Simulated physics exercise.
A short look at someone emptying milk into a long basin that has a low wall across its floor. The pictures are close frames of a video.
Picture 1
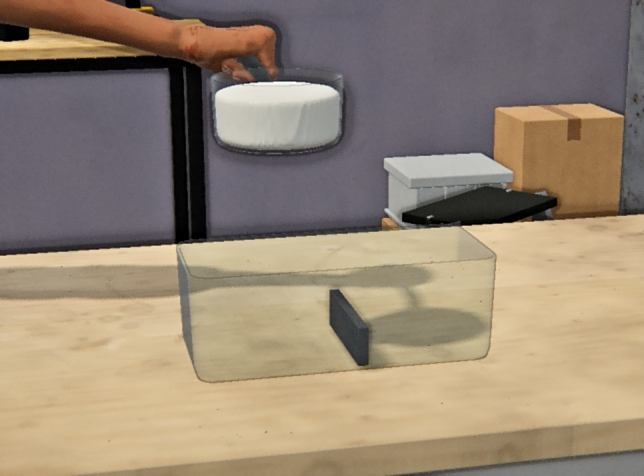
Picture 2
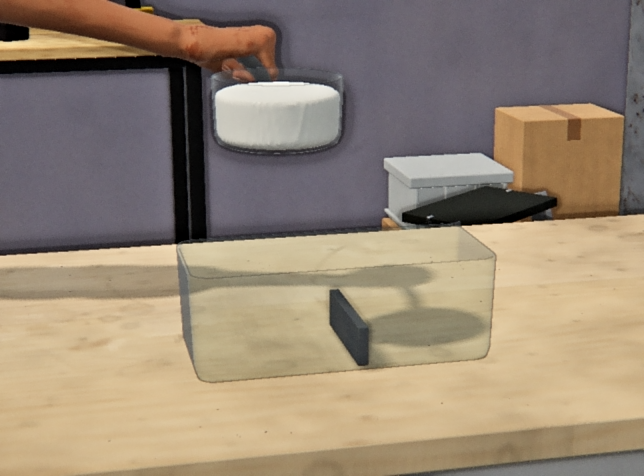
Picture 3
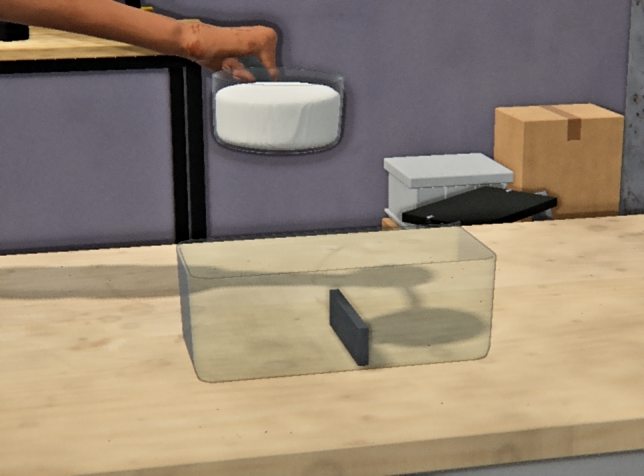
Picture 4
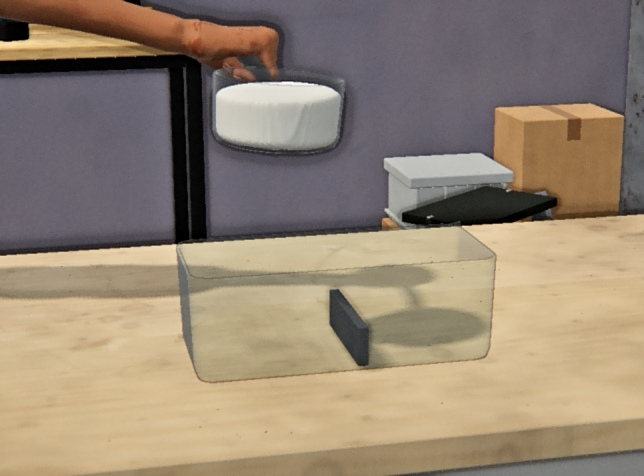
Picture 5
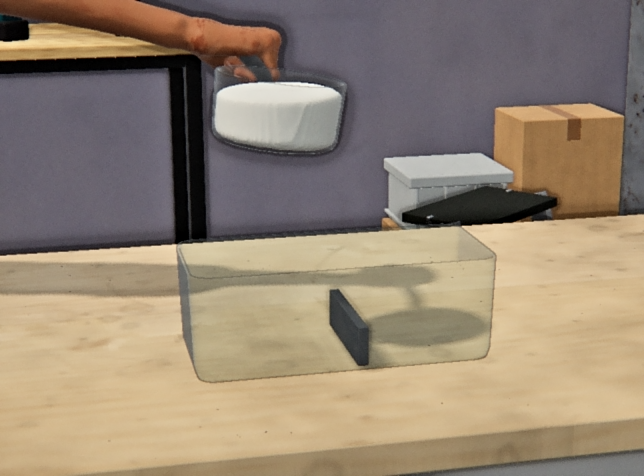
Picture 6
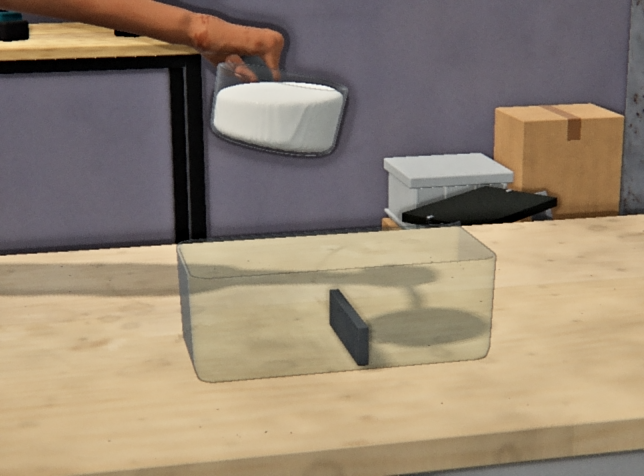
A hand holds a clear bowl of milk above a long basin and slowly tilts it right.
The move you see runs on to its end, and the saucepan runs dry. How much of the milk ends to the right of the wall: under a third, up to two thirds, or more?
The share right of the wall is above two thirds.
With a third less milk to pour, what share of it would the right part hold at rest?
About 85 per cent.
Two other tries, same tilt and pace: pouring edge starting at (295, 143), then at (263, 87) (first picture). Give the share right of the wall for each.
The first gives 45 %, the second 20 %.
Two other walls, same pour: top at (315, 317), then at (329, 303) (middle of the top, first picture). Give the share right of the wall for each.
The first gives 95 %, the second 95 %.
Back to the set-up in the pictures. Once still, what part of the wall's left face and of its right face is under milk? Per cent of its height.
Some 10 per cent left and 70 right.
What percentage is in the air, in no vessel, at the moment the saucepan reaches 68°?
Near 35 %.
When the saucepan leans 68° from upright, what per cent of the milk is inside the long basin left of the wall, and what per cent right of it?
Left about 0, right about 15.
A moment on, the saucepan is tipped part way and 49 per cent is still to pour, 0 is left of the wall and 16 right of it.
Next, the saucepan is tipped right over and 5 per cent is still to pour, 3 is left of the wall and 83 right of it.
Then the saucepan is tipped right over and 0 per cent is still to pour, 9 is left of the wall and 91 right of it.
Later the saucepan is tipped right over and 0 per cent is still to pour, 9 is left of the wall and 91 right of it.
Finally, 9 per cent lies left of the wall, 91 right of it and 0 outside.
